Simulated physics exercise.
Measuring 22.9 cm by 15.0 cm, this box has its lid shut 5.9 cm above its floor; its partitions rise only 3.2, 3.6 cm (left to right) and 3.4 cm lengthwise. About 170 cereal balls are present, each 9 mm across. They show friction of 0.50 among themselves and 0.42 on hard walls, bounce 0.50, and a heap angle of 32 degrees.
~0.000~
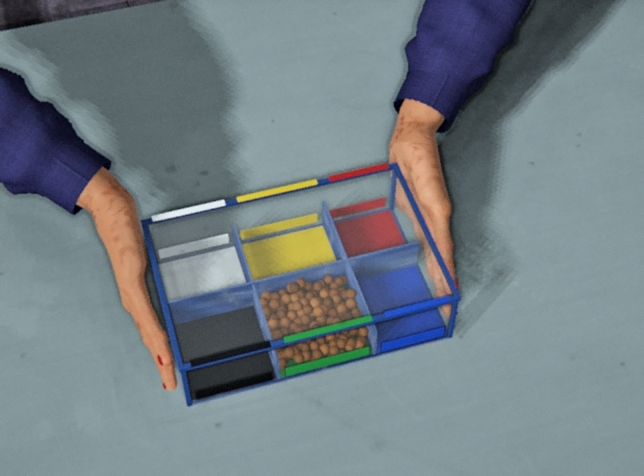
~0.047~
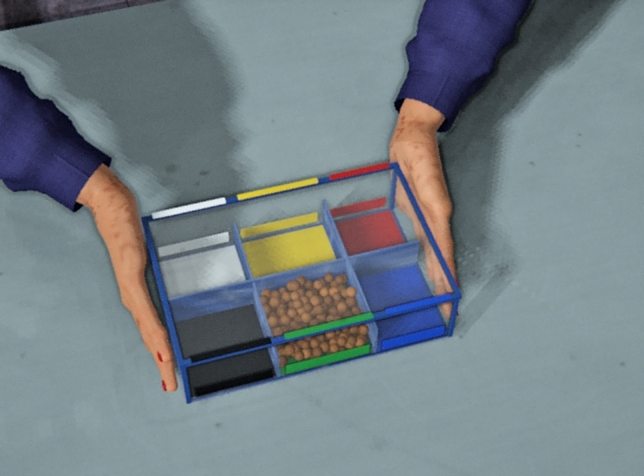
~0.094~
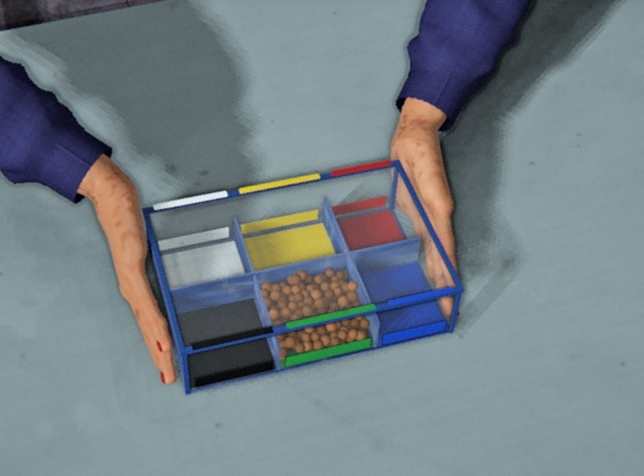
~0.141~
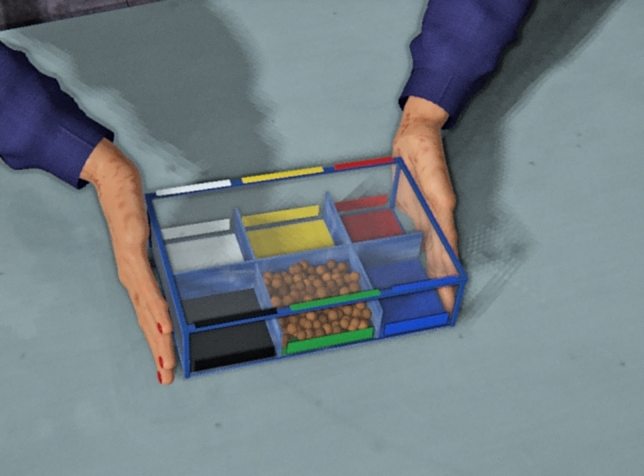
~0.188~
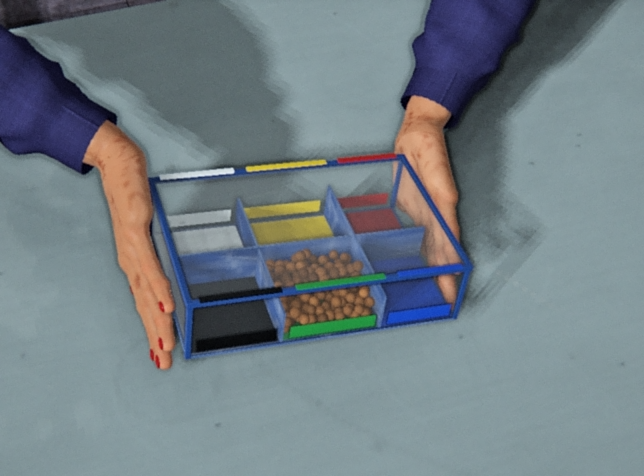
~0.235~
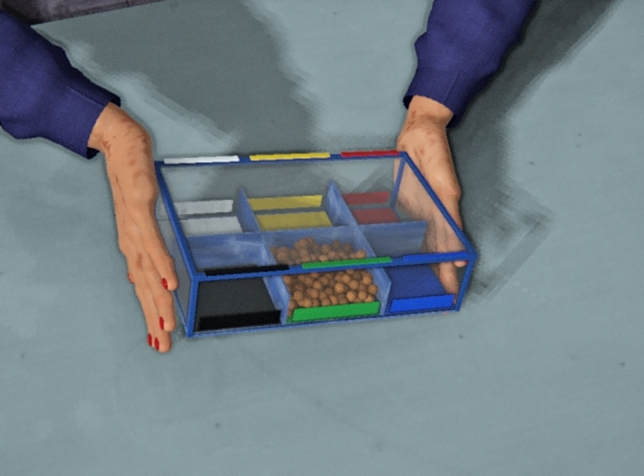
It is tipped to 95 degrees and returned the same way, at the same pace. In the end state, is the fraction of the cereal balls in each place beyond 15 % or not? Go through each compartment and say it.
Red: Passes the mark. Blue: Misses the mark. Green: Passes the mark. Yellow: Misses the mark. White: Misses the mark. Black: Misses the mark.
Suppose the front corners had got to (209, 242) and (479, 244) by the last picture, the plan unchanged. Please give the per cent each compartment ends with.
Final shares: Red 70%, blue 5%, green 25%, yellow 0%, white 0%, black 0%.
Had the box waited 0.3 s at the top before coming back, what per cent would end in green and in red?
Result - green: 20 %; red: 75 %.
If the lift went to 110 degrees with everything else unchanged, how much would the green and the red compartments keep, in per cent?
Then green would end with 10 per cent and red with 85 per cent.
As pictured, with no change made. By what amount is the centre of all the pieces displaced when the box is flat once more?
Displacement: Near 9.5 cm.
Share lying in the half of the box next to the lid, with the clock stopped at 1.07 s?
Share: Approx. 60 %.
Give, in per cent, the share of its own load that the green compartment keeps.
Something like 30 per cent.
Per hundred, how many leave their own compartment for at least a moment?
The share comes out near 75 per cent.
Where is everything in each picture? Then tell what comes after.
The first picture shows box tilt 0 degrees, front corners at (183, 366) and (455, 297); green 100 %.
The second picture shows box tilt 1 degrees, front corners at (183, 362) and (456, 295).
The third picture shows box tilt 4 degrees, front corners at (184, 349) and (458, 288), lowest corner right back.
The fourth picture shows box tilt 8 degrees, front corners at (187, 327) and (462, 278), lowest corner right back.
The fifth picture shows box tilt 13 degrees, front corners at (191, 302) and (467, 266), lowest corner right back.
The sixth picture shows box tilt 18 degrees, front corners at (197, 276) and (471, 254), lowest corner right back; green 100 %. The box's pace is about 100 degrees a second.
After 1.07 s, tilt 95 degrees; red 25 %, blue 5 %, green 65 %, yellow 5 %.
After 1.63 s, tilt 41 degrees; red 70 %, green 25 %.
After 2.24 s, tilt 0 degrees; red 70 %, green 25 %.
By 2.6 s all is still; red 70 %, blue 0 %, green 25 %, yellow 0 %, white 0 %, black 0 %.
